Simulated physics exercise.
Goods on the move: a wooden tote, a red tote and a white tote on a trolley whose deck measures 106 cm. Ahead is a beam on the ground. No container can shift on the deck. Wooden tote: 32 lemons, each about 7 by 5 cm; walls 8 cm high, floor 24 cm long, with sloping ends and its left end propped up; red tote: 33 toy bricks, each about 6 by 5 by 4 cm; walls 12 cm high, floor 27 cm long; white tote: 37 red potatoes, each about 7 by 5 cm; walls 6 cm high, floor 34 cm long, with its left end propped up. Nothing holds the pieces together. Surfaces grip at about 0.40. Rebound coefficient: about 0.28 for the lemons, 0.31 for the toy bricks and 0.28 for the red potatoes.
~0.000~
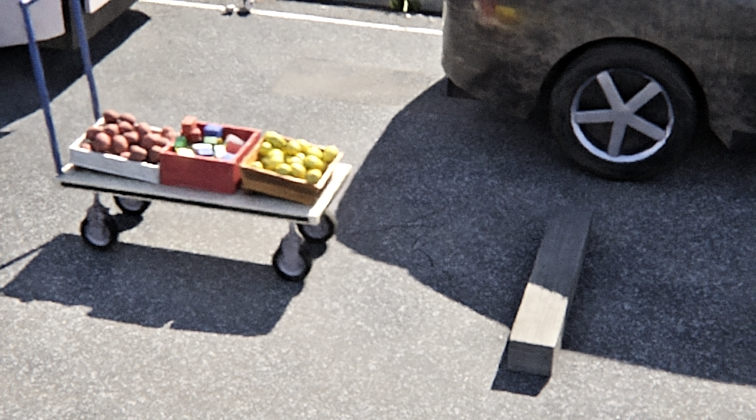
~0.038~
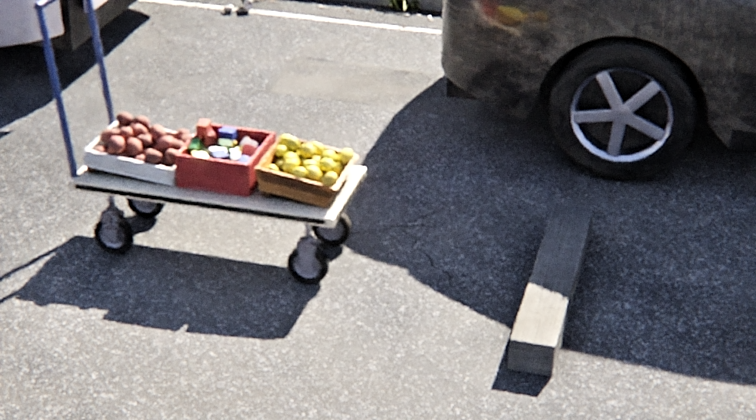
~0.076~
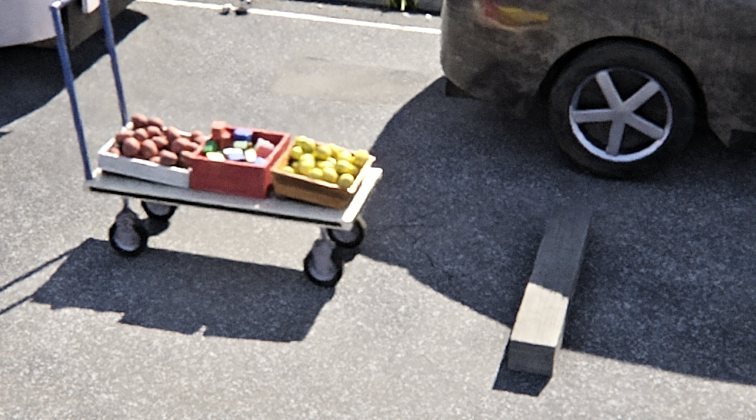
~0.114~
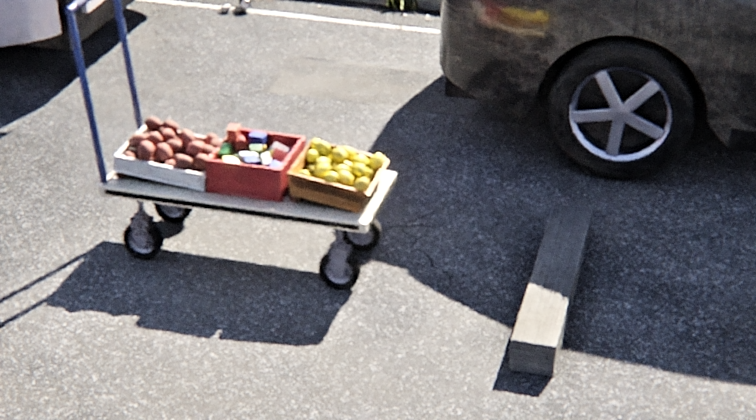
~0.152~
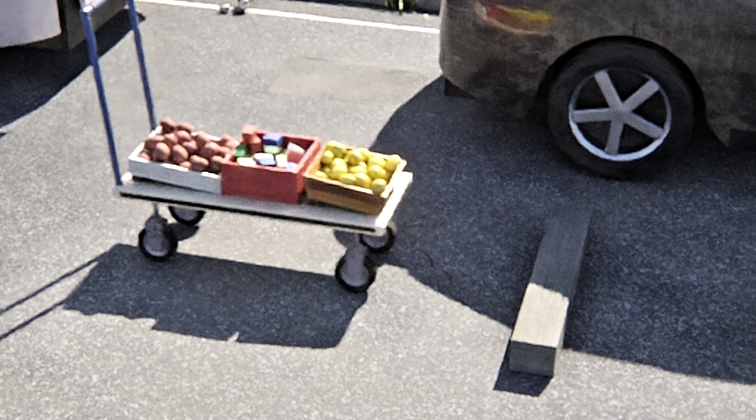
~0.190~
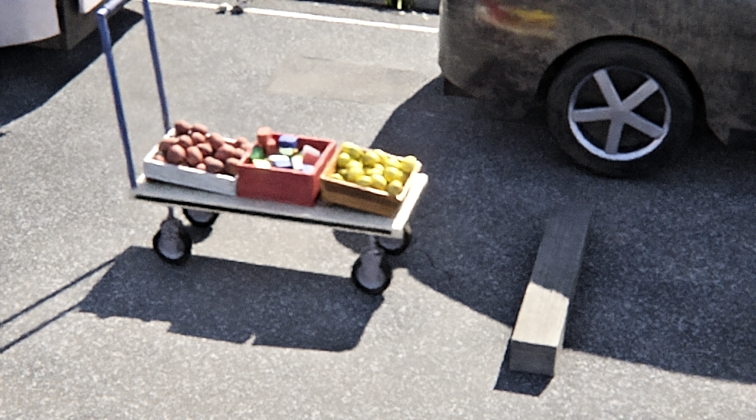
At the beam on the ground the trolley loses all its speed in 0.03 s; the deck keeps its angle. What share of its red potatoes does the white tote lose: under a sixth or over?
It sheds less than a sixth of them.
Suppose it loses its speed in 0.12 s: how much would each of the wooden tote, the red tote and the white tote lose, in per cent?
In that case wooden tote 0, red tote 0, white tote 10 per cent.
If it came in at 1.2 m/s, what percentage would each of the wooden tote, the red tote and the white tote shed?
Then wooden tote 0, red tote 0, white tote 10 per cent.
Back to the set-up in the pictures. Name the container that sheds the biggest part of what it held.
It is the wooden tote.
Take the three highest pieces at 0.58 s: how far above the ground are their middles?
Roughly 50 cm.
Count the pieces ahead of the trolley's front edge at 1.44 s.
Roughly 6.
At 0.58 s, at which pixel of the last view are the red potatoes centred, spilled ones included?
Around (345, 172).
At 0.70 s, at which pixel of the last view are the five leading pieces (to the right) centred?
At about (561, 193).
After 0.48 s, impact.
After 0.58 s, wooden tote 31 in, 1 out, red tote 33 in, 0 out and white tote 37 in, 0 out.
After 0.70 s, wooden tote 28 in, 4 out, red tote 33 in, 0 out and white tote 35 in, 2 out.
After 0.94 s, wooden tote 26 in, 6 out, red tote 32 in, 1 out and white tote 35 in, 2 out.
Outcome (at 1.44 s), wooden tote 26 in, 6 out, red tote 32 in, 1 out and white tote 35 in, 2 out. Asked share, 2 of 37, 5 per cent.
